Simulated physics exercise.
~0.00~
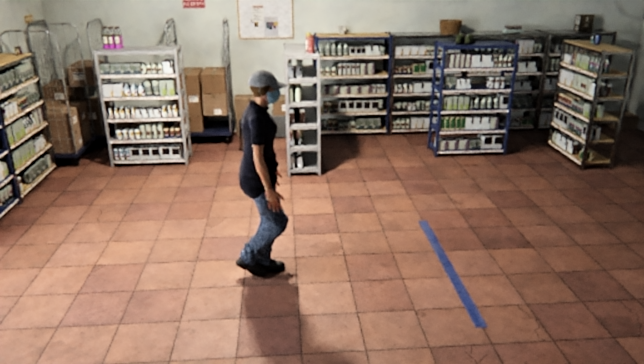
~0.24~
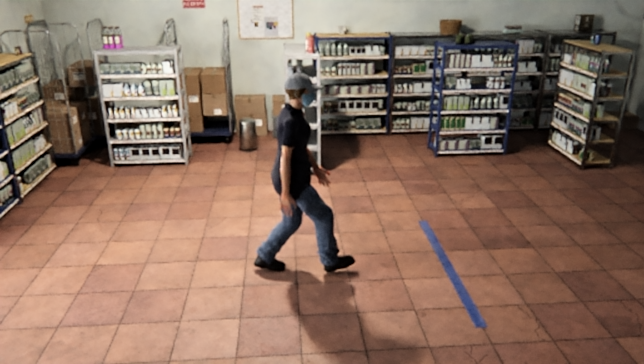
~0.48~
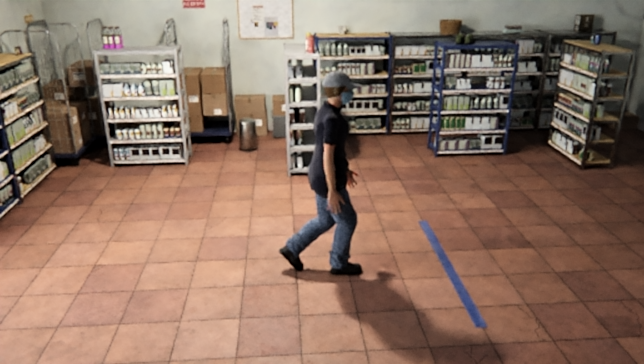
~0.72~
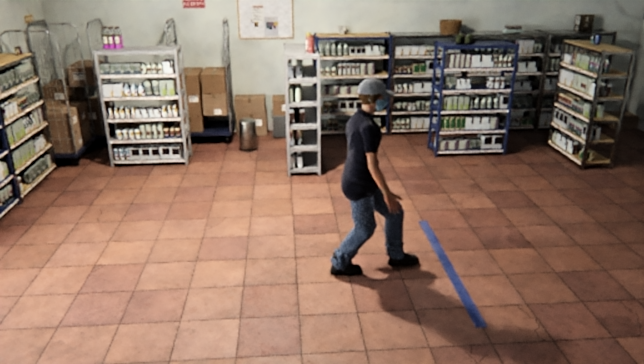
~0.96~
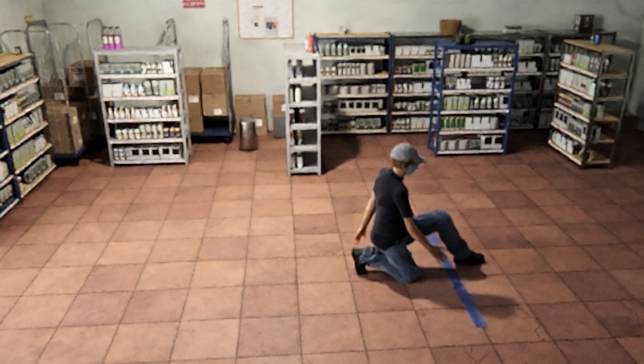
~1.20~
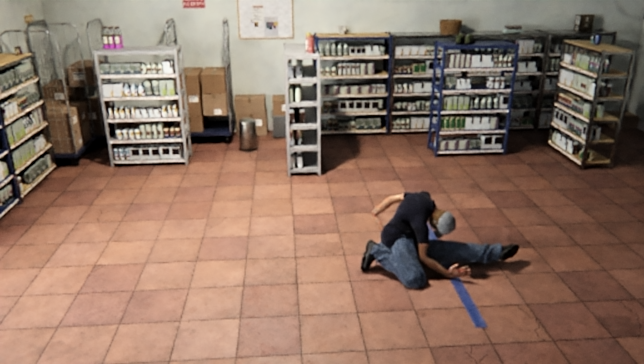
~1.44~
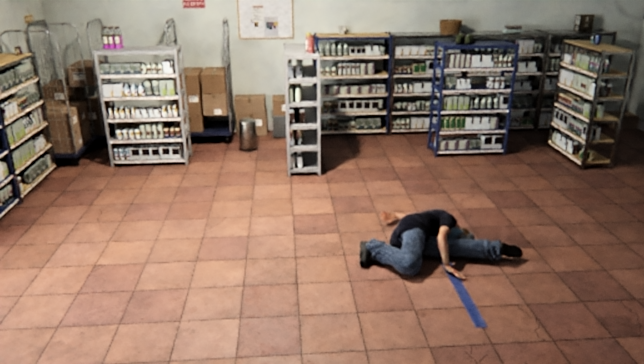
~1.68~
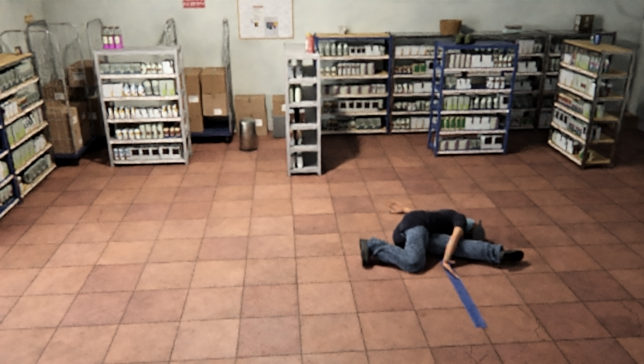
A person in a cap, dark shirt and jeans walked right across a tiled storeroom toward a strip of blue tape, sank down beside it and slumped forward, ending folded on the floor with head and chest past the tape but hips short of it.
